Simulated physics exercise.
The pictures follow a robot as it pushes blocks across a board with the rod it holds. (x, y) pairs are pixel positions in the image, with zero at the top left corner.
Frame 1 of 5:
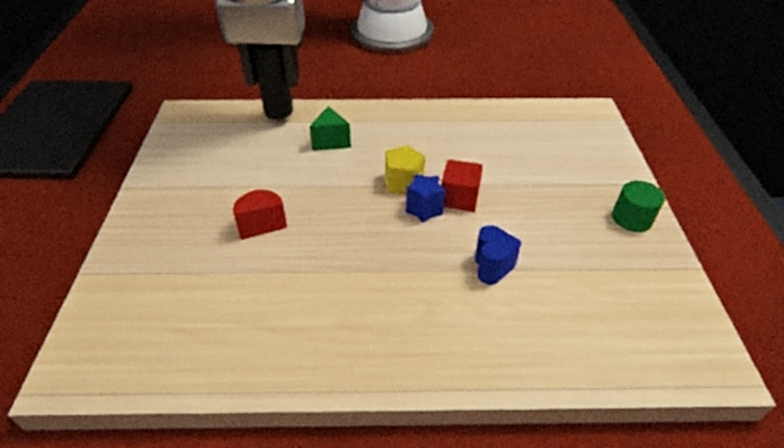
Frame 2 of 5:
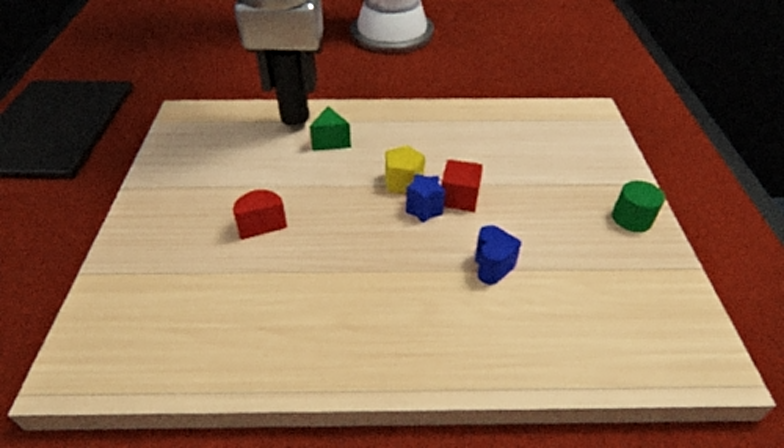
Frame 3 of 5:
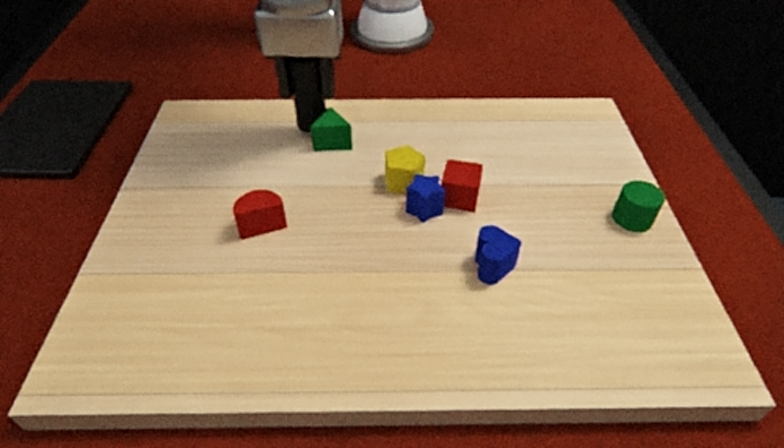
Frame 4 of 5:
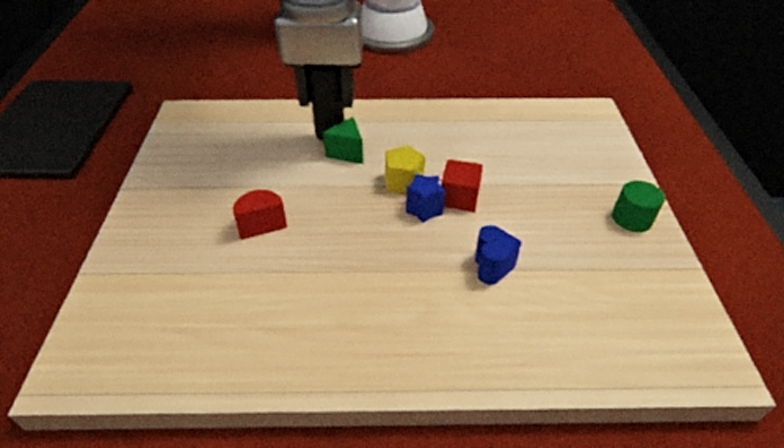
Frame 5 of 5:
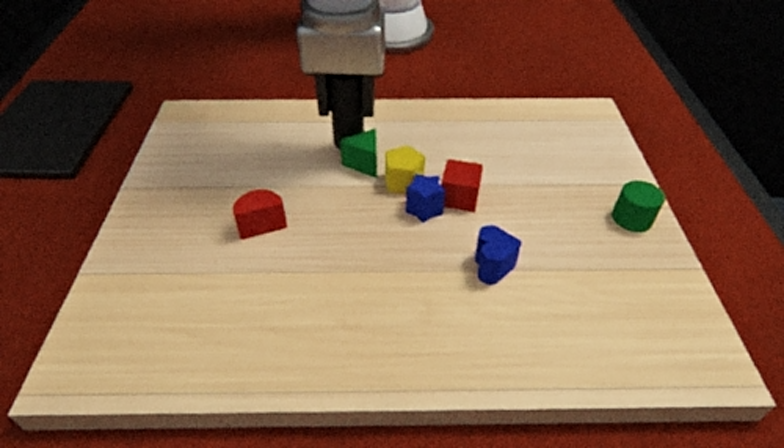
A robot arm moves right and nudges the green triangular block toward the lower right.
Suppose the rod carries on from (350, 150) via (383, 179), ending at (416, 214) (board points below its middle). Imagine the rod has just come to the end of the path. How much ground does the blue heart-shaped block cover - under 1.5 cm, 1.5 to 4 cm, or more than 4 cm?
I reckon it covers less than 1.5 cm.
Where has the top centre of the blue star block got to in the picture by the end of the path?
It will end up at (459, 206).
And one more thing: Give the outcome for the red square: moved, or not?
My prediction: It moves.
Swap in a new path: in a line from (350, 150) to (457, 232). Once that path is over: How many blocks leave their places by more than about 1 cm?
Moved: 3 or more.
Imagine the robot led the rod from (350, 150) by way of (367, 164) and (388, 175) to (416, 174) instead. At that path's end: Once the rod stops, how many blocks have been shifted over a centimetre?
I'd put the number at three or more.
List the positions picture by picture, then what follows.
In the first frame, rod tip at (279, 111); block tops, green three-sided block at (329, 118); yellow pentagonal block at (404, 157); blue star block at (426, 184); red square at (463, 172); blue heart-shaped block at (498, 242).
In the second frame, rod at (295, 117); blocks unchanged.
In the third frame, rod at (312, 124); green three-sided block at (331, 119).
In the fourth frame, rod at (330, 133); green three-sided block at (346, 129).
In the fifth frame, rod at (349, 142); green three-sided block at (364, 140); yellow pentagonal block at (404, 157); blue star block at (426, 184); red square at (463, 172); blue heart-shaped block at (498, 242).
On the path given first. One third of the way, rod at (372, 161); green three-sided block at (386, 161), turned 15° clockwise; yellow pentagonal block at (421, 163), turned 35° anticlockwise; blue star block at (431, 188).
Two thirds of the way, rod at (394, 182); green three-sided block at (408, 185), turned 10° anticlockwise; yellow pentagonal block at (437, 170), turned 90° anticlockwise; blue star block at (444, 196), turned 40° clockwise; red square at (476, 173).
At the end, rod at (417, 205); green three-sided block at (424, 211), turned 20° clockwise; yellow pentagonal block at (456, 180), turned 120° anticlockwise; blue star block at (459, 206), turned 65° clockwise; red square at (491, 173), turned 35° anticlockwise; blue heart-shaped block in place.
